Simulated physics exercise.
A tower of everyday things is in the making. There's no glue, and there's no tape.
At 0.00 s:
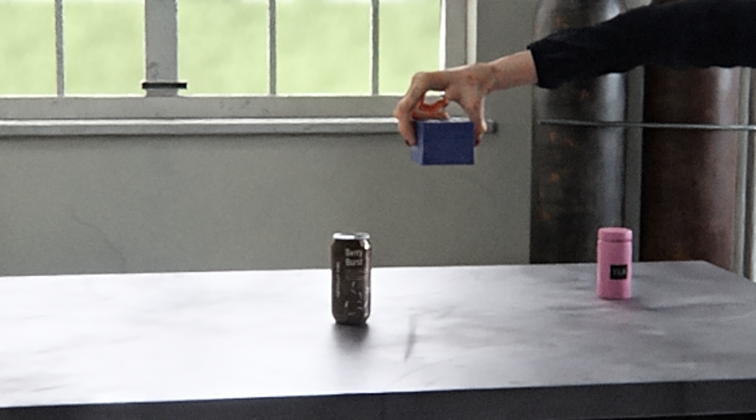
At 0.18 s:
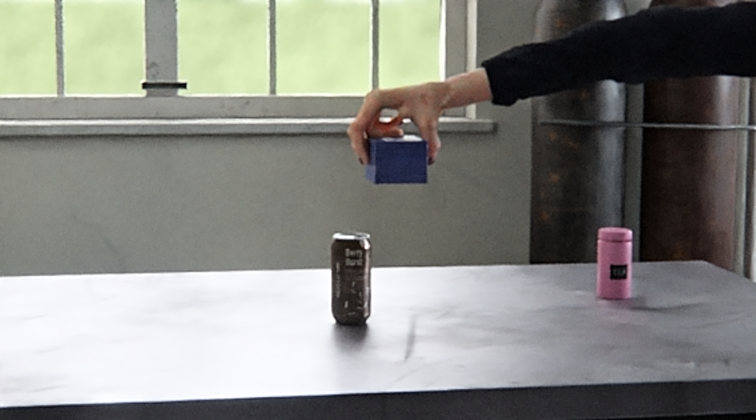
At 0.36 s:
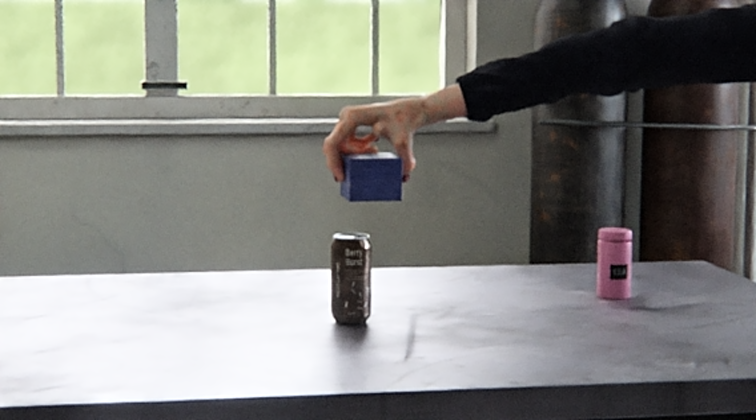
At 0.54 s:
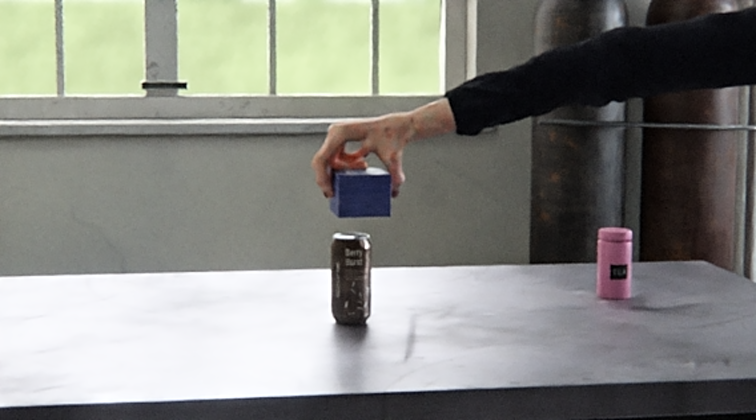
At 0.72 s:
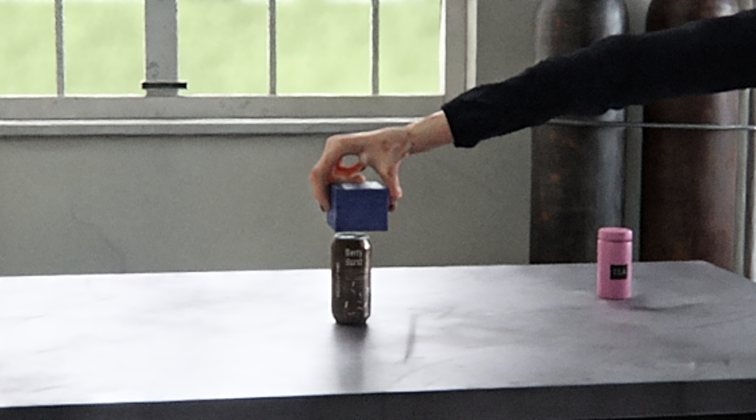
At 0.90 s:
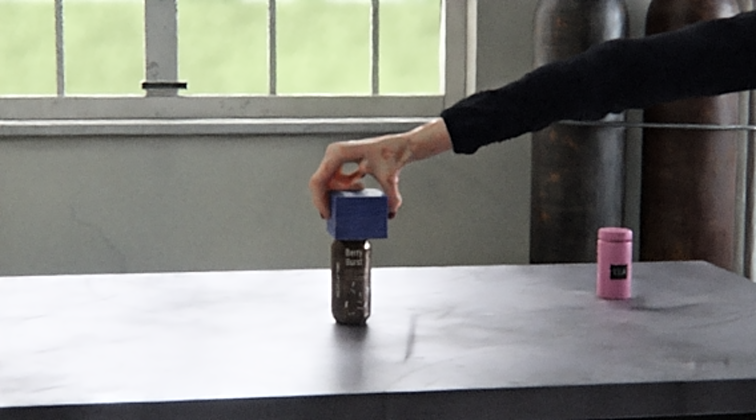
A room with a pale window and a grey tabletop is seen from the front by a still camera. A dark brown can stands left of centre on the table, a pink canister sits to the right, and tall dark cylinders stand behind. A hand in a black sleeve, reaching from the right, carries a blue block leftward and down, then lowers it onto the can's top, still touching it.
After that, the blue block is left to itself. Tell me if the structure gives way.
None of it tumbles.
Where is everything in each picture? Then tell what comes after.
In the first picture, still above its spot; blue block (442, 141); brown can (351, 279).
In the second picture, still above its spot; blue block (396, 159); brown can (351, 279).
In the third picture, still above its spot; blue block (371, 177); brown can (351, 279).
In the fourth picture, still above its spot; blue block (360, 193); brown can (351, 279).
In the fifth picture, still above its spot; blue block (357, 207); brown can (351, 279).
In the sixth picture, in place under the hand; blue block (357, 214); brown can (351, 279).
After 1.40 s, no change.
After 2.20 s, blue block resting near (357, 214).
In the end (4.0 s), all 3 unmoved. At the end, from the last picture's camera, blue block near (357, 214). The pile stays up.
